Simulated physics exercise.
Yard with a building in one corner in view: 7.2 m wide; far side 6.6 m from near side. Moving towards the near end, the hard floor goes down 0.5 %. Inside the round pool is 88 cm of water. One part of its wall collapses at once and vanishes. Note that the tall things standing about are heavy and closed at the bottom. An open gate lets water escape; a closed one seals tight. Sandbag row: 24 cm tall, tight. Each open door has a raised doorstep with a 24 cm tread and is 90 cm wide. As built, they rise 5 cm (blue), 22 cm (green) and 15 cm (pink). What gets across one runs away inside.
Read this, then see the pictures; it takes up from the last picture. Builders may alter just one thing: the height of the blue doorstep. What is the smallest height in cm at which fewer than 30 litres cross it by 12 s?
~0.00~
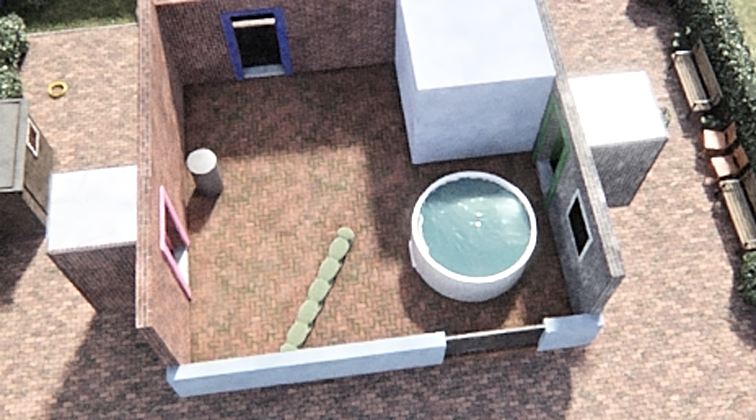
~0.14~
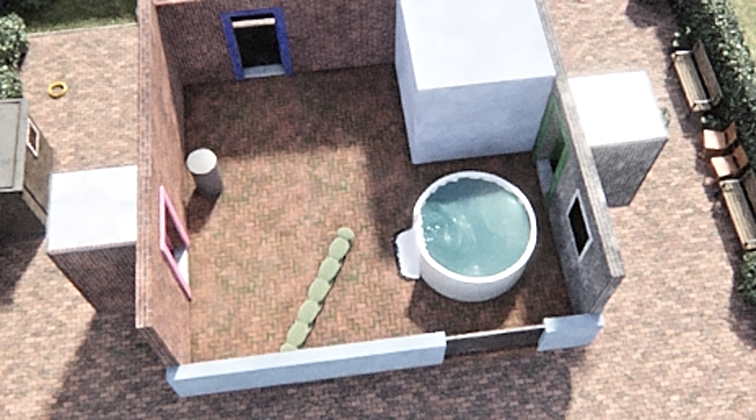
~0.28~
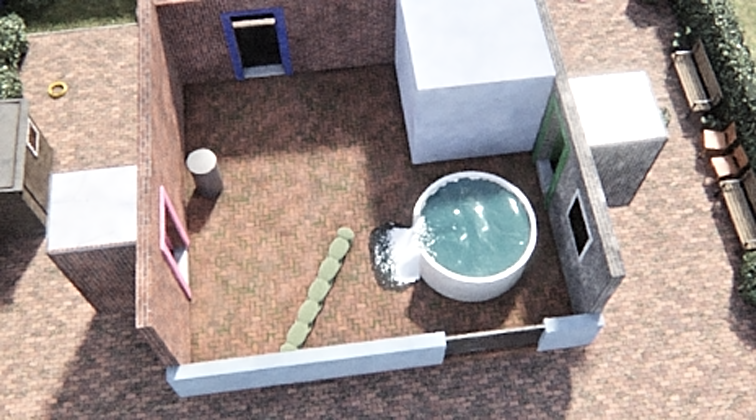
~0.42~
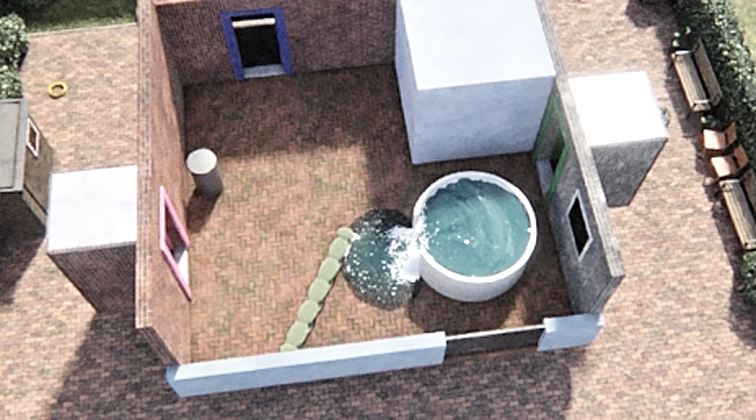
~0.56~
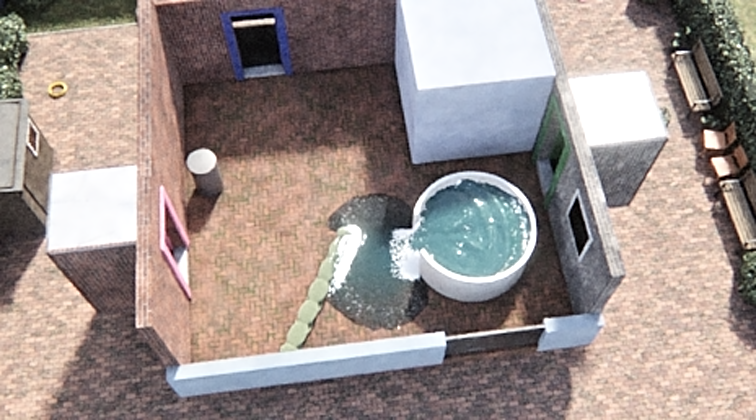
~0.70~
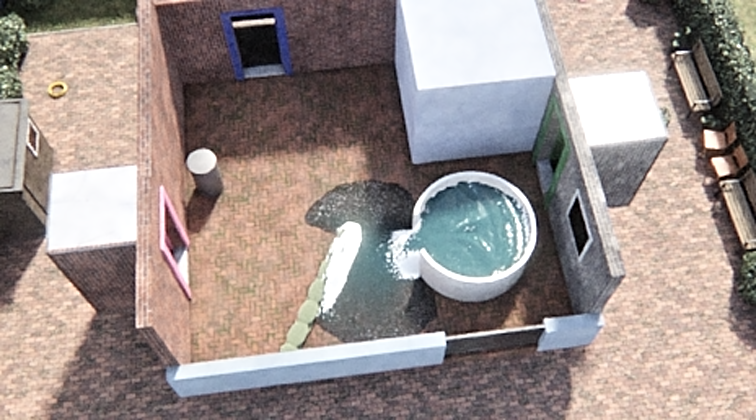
About 6 cm.
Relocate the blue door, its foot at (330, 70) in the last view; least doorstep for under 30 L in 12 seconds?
Minimum: Close to 6.0 cm.
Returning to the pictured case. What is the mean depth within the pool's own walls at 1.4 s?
Around 61 cm deep on average.
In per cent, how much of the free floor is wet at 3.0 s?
Close to 70 per cent is wet.
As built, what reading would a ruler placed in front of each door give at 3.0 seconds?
Before blue it's 9 cm, before green 0 cm, before pink 14 cm.
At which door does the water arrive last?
Green.
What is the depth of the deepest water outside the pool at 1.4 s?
54 cm.
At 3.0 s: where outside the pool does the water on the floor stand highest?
(330, 361).
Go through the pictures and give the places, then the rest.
The first frame shows still water, 88 cm deep, in the round pool at (474, 227); the blue door at (259, 47) is dry.
In the second frame, the gap is at (416, 247), the front 0.4 m out at (401, 273); the back of the round pool holds 88 cm.
In the third frame, water pours out at (416, 247) and has run 0.8 m, to (374, 253); about 11 cm deep outside, 88 cm at the back.
In the fourth frame, water pours out at (416, 248) and has run 1.4 m, to (344, 262); about 8 cm deep outside, 88 cm at the back.
In the fifth frame, the gap is at (416, 248), the front 1.8 m out at (329, 296); the back of the round pool holds 82 cm.
In the sixth frame, the front is at (319, 319), 2.2 m from the gap at (416, 247); 5.2 m2 of floor is wet, 74 cm left at the back; the blue door at (259, 47), 5.3 m from the gap, is still 3.3 m from the nearest water.
After 1.4 s water covers 30 % of the floor, deepest (54 cm) near (320, 362); it has not reached the blue door.
After 3.0 s water covers 70 % of the floor, deepest (40 cm) near (330, 361); 9 cm at the blue door, 7 litres in over its 5 cm doorstep.
After 12.0 s water covers 95 % of the floor, deepest (14 cm) near (531, 335); 5 cm at the blue door, 53 litres in over its 5 cm doorstep.
At the blue door as built, the water arrived by 2.4 s and peaked near 10 cm at 3.2 s.
With a doorstep of 5.5 cm, 42 litres would have come in within the 12 s; with 7.5 cm, 14 litres. So under 30 litres takes about 6 cm.
